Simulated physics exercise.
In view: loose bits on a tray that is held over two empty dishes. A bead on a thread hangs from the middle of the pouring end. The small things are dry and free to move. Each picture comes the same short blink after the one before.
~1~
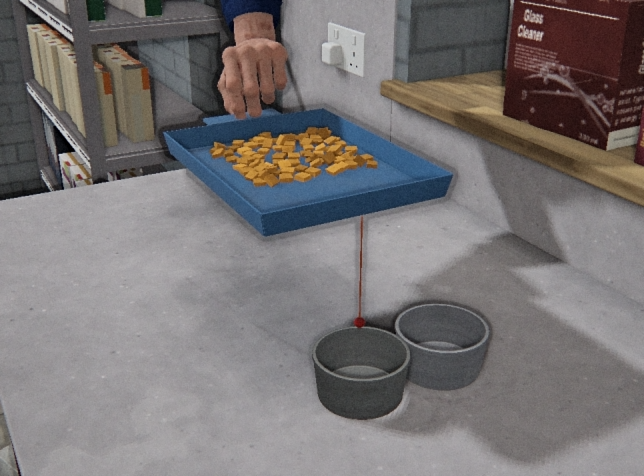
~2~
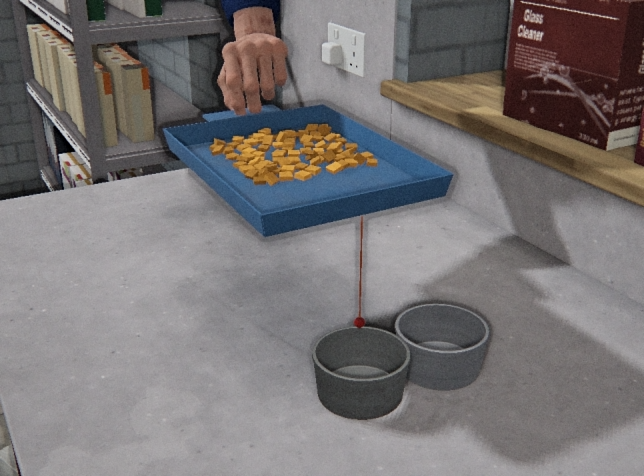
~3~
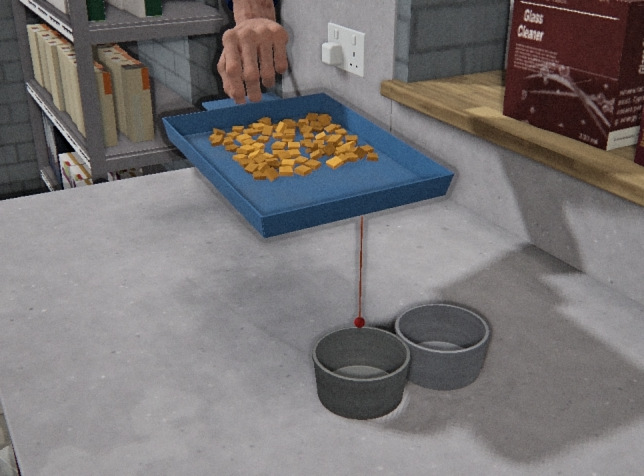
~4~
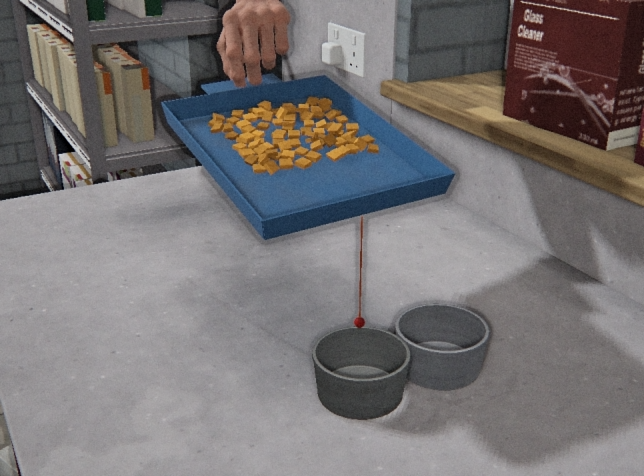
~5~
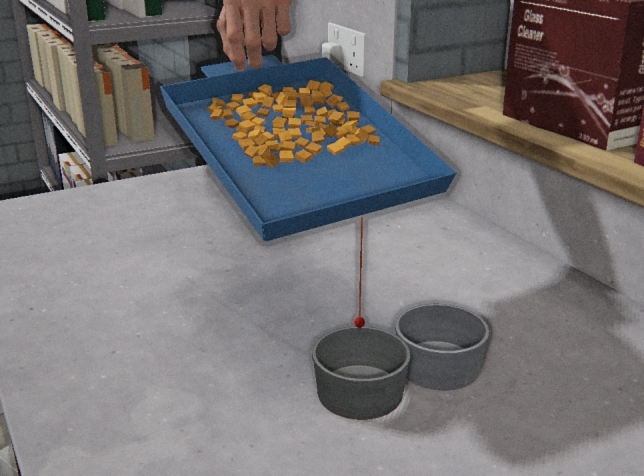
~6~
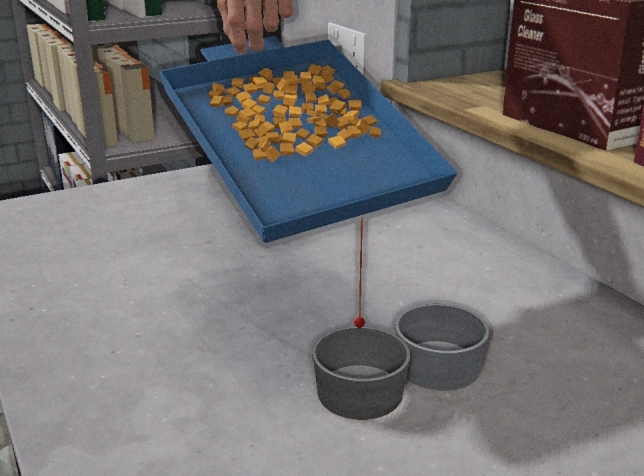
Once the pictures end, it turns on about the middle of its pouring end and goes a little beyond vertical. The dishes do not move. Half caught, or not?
Caught overall: Under half.
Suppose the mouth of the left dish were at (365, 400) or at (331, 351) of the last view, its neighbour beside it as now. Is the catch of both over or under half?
In turn: Under half; the smaller part.
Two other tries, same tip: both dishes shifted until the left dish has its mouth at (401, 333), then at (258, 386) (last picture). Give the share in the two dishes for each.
First some 0, then 70 per cent.
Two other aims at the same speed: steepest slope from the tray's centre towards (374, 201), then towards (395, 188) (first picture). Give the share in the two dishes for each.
About 80 and 70 per cent.
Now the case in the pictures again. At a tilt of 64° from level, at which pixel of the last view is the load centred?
At about (331, 207).
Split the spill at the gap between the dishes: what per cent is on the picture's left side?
Roughly 80 in a hundred.
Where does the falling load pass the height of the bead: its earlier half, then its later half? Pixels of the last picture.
First near (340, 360), later near (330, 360).
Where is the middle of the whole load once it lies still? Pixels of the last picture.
Roughly at (342, 410).
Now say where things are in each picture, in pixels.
The first frame shows corners of the pouring end (264, 211) and (446, 173), level; middle of the load (294, 157), small crackers; left dish (386, 393); right dish (468, 365); bead on its thread (360, 322).
The second frame shows corners of the pouring end (264, 212) and (447, 173), level; middle of the load (294, 154).
The third frame shows corners of the pouring end (264, 214) and (447, 173), tipped barely, lowest at the left corner; middle of the load (294, 146).
The fourth frame shows corners of the pouring end (265, 217) and (448, 172), tipped a little, lowest at the left corner; middle of the load (294, 135).
The fifth frame shows corners of the pouring end (265, 220) and (449, 171), tipped a little, lowest at the left corner; middle of the load (295, 123).
The sixth frame shows corners of the pouring end (266, 223) and (451, 171), tipped clearly, lowest at the left corner; middle of the load (295, 112); left dish (386, 393); right dish (468, 365).
Just after the last frame, tray tipped steeply; almost all on the tray; about a tenth in the air.
A moment on, tray tipped past a quarter turn; roughly two thirds on the tray; about a tenth in the left dish; roughly a quarter outside both; just a few in the air.
Further on, tray tipped past a quarter turn; roughly a third in the left dish; roughly two thirds outside both.
When it is over, tray tipped past a quarter turn; roughly a third in the left dish; not one in the right dish; roughly two thirds outside both.
